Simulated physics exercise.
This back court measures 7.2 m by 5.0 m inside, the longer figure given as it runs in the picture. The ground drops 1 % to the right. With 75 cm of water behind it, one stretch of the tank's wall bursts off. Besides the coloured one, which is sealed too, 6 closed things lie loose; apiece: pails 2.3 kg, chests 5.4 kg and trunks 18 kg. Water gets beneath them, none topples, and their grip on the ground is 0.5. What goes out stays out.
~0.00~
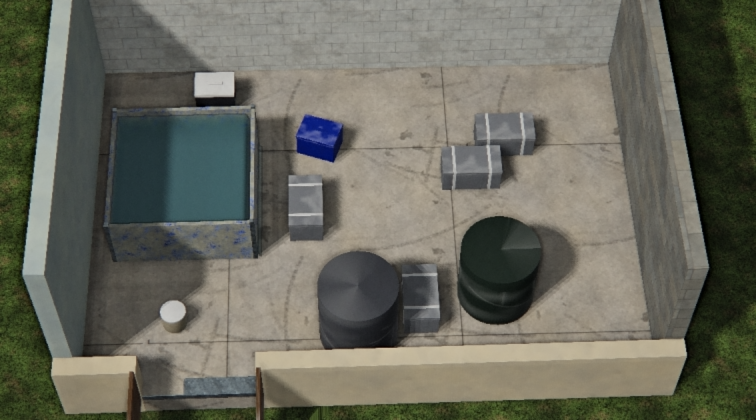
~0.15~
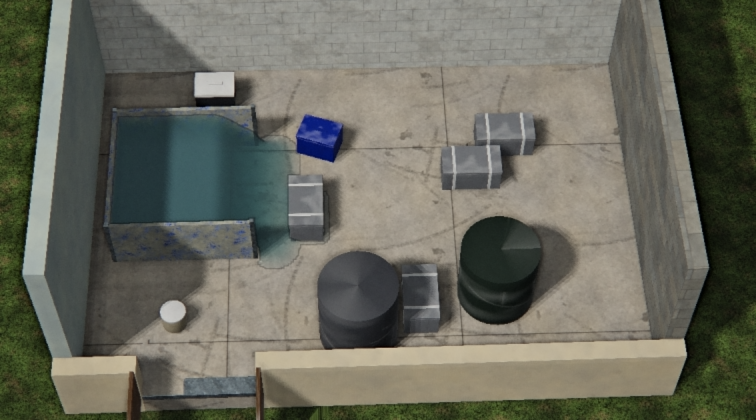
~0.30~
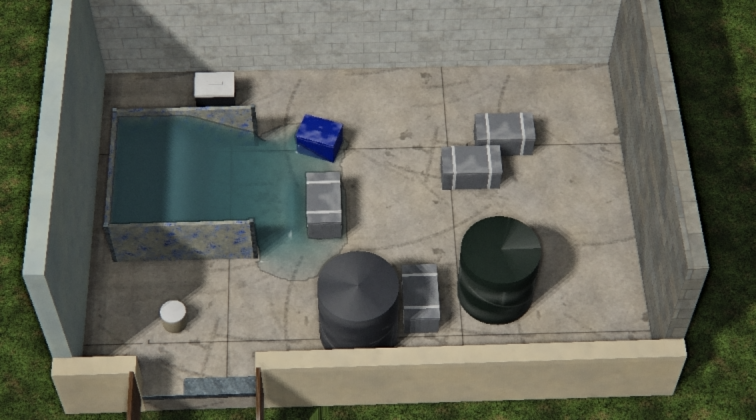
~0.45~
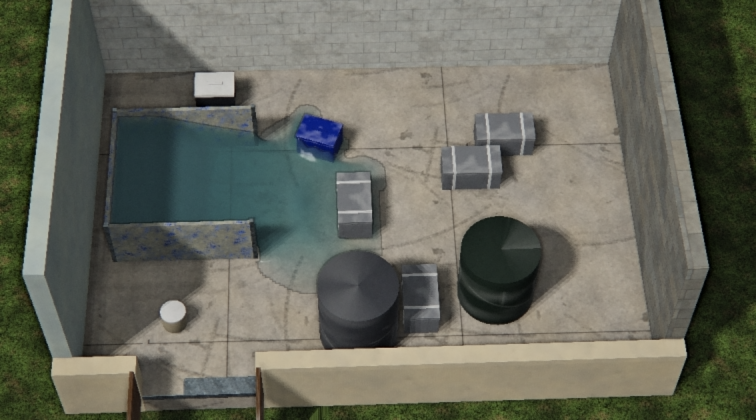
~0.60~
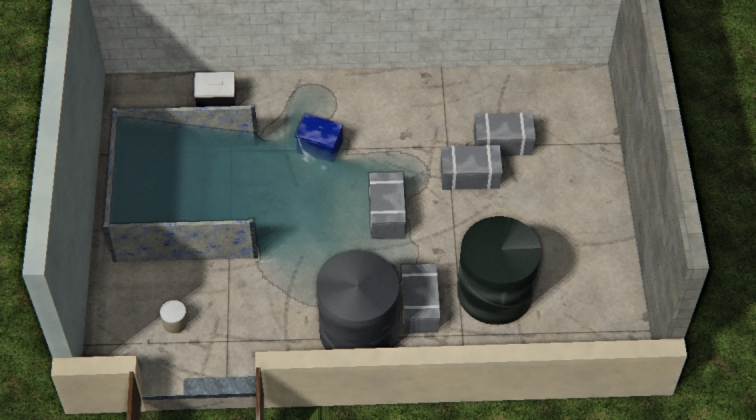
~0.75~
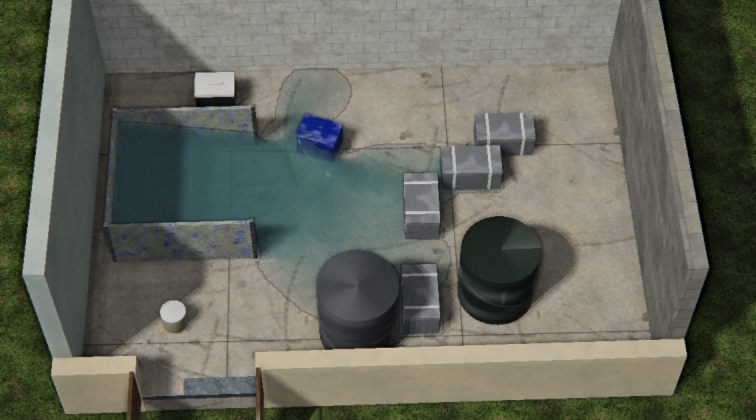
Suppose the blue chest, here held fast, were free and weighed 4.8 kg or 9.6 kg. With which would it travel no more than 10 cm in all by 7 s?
For it, neither load is enough.
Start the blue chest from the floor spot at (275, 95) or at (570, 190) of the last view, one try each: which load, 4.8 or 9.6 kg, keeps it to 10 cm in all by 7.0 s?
In that order: Neither is enough; neither is enough.
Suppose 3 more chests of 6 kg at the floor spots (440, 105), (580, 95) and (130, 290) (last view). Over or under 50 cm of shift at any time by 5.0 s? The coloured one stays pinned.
In that order: Past it, past it, under.
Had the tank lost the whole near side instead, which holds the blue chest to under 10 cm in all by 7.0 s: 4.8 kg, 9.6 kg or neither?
In that case the lower weight is enough.
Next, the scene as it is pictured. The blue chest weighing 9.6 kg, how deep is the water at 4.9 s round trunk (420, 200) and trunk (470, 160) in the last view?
Roughly 19 and 14 cm.
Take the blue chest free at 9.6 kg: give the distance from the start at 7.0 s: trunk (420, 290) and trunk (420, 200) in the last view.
In turn: 30 cm, 350 cm.
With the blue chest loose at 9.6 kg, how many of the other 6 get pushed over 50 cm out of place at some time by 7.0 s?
5 of them.
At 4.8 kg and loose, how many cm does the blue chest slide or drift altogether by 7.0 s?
Some 700 cm in all.
After 1.4 s the blue chest would be 276 cm from its start with 4.8 kg and 238 cm from its start with 9.6 kg; 4 cm of water round it then.
After 3.1 s the blue chest would be 387 cm from its start with 4.8 kg and 397 cm from its start with 9.6 kg; 37 cm of water round it then.
After 4.9 s the blue chest would be 264 cm from its start with 4.8 kg and 336 cm from its start with 9.6 kg; 14 cm of water round it then.
After 7.0 s the blue chest would be 162 cm from its start with 4.8 kg and 260 cm from its start with 9.6 kg; 9 cm of water round it then.
